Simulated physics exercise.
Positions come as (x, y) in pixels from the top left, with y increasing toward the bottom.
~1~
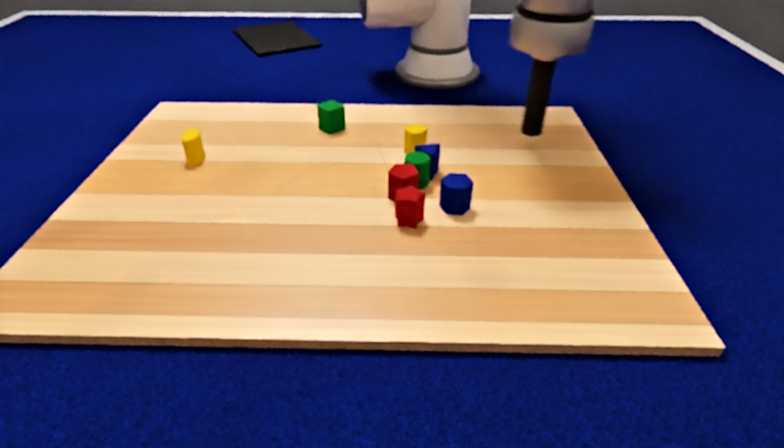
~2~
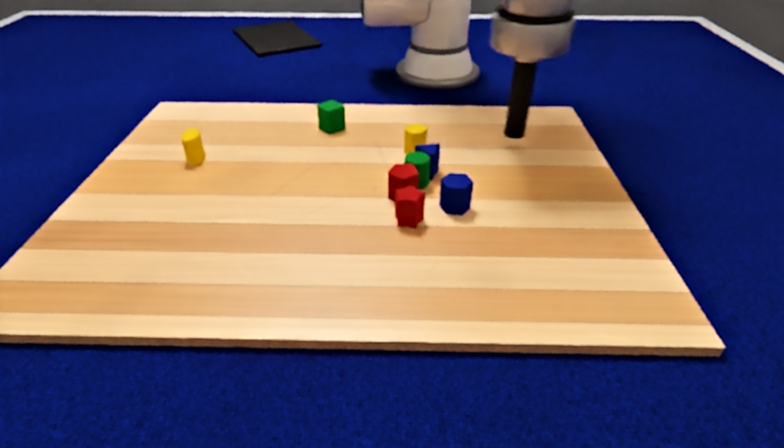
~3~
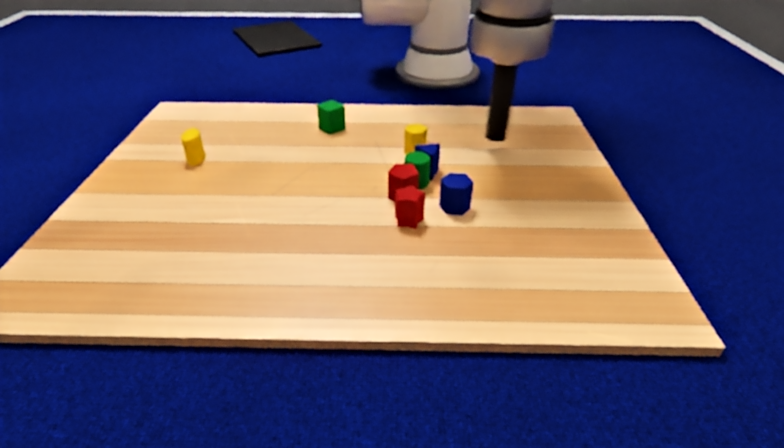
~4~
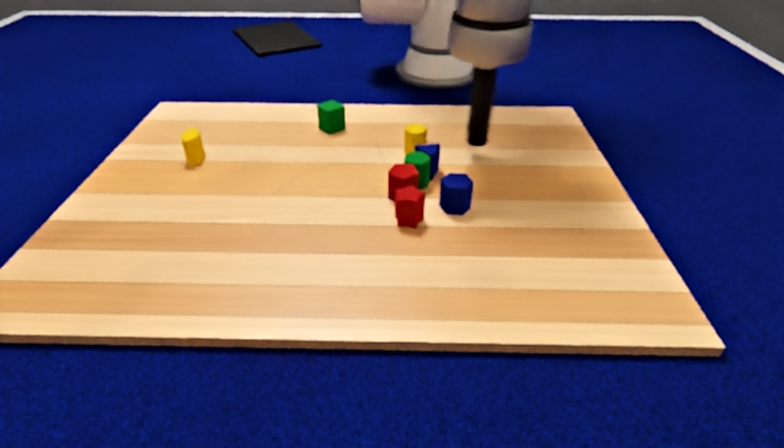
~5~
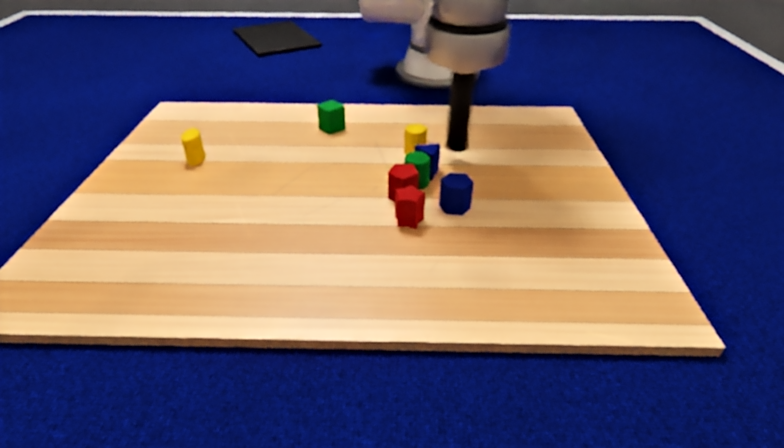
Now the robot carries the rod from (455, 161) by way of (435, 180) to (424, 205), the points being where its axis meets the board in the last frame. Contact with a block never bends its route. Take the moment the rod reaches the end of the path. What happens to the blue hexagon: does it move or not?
My prediction: It remains in place.
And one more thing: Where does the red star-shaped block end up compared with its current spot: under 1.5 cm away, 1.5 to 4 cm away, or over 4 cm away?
Goes under 1.5 cm.
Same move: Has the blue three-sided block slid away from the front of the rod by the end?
My answer is yes.
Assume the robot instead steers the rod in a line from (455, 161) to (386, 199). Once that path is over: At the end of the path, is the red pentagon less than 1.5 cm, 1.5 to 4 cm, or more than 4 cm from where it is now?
It goes a long way, over 4 cm.
What follows on the original path. One third of the way, rod (442, 159); blue three-sided block (423, 147), turned 25° anticlockwise.
Two thirds of the way, rod (431, 174); green circle (408, 158); blue three-sided block (418, 146), turned 15° anticlockwise.
At the end, rod (425, 191); red pentagon (400, 173), turned 25° clockwise; red star-shaped block unmoved; green circle (408, 158); blue three-sided block (418, 146), turned 15° anticlockwise; blue hexagon unmoved.
